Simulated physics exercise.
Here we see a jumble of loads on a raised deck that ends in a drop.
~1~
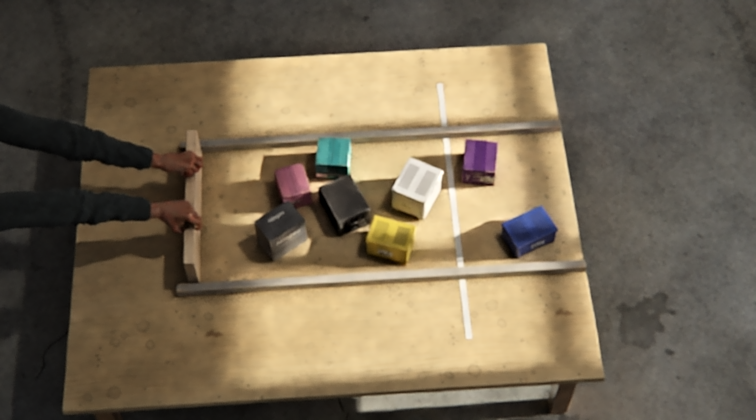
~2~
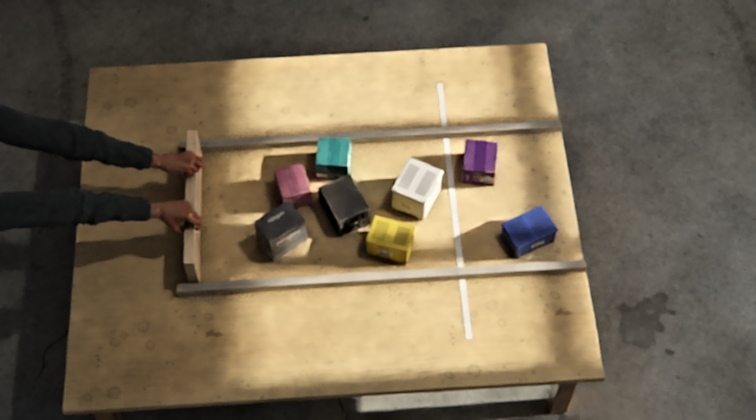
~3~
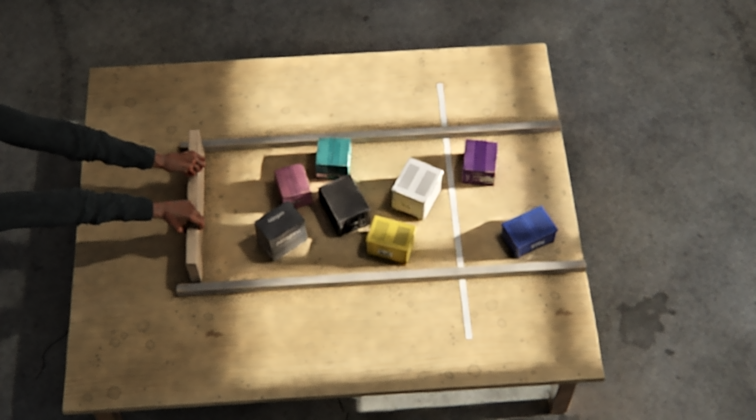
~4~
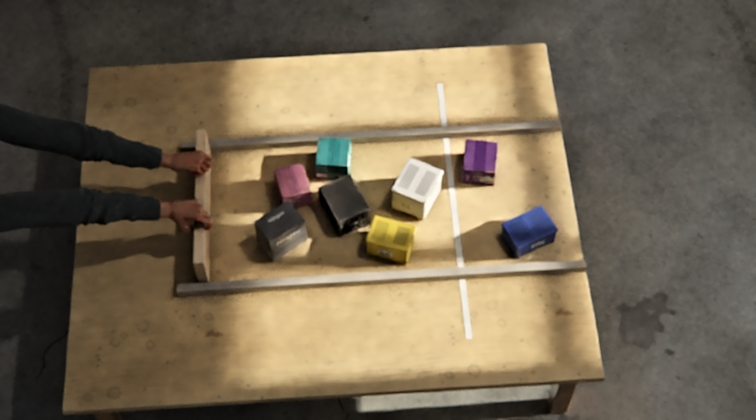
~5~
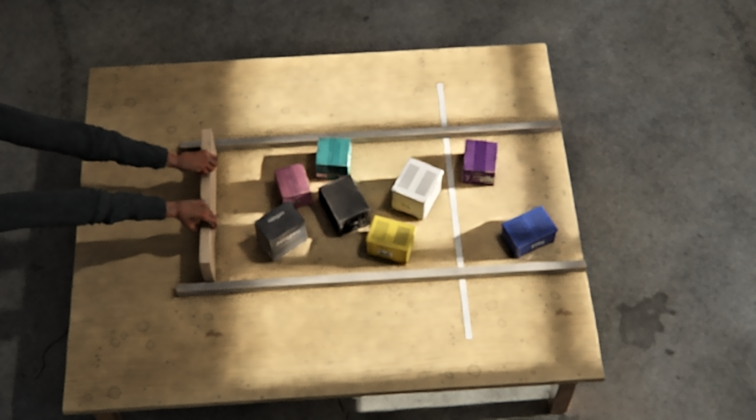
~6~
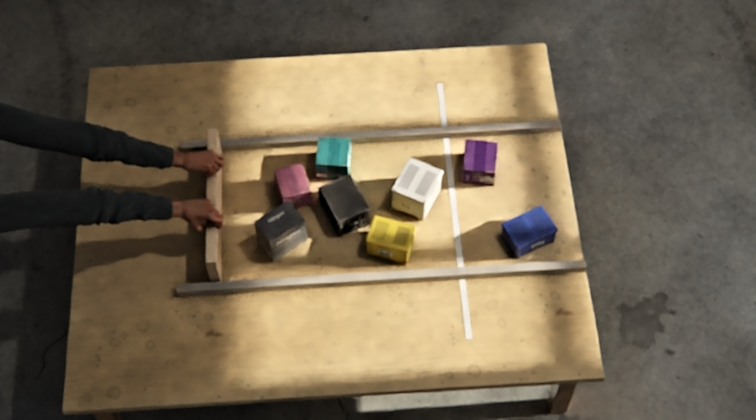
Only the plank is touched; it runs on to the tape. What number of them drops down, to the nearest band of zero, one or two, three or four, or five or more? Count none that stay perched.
Watching this, the number dropping off is nil.
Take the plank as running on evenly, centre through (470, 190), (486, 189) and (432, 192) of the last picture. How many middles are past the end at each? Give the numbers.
1, 2 and 0.
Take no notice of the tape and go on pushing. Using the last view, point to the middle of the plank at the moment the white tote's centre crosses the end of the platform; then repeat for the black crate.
About (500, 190), and about (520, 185) for the other.
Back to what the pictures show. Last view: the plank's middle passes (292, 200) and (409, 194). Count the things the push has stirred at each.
That makes 3 at the first spot and 7 at the second.
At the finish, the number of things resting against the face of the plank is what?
I count 3 of them.
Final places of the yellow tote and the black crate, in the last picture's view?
You'll see the yellow tote at (523, 244), with the black crate at (508, 203).
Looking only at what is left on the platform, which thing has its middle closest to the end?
The blue tote finishes nearest.
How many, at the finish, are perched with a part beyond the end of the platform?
Things overhanging at the end: 2.
Soon after, none off yet; blue tote at rest near (529, 232); purple parcel at rest near (480, 163); white tote at rest near (417, 190).
At rest, the number that fall off is zero.
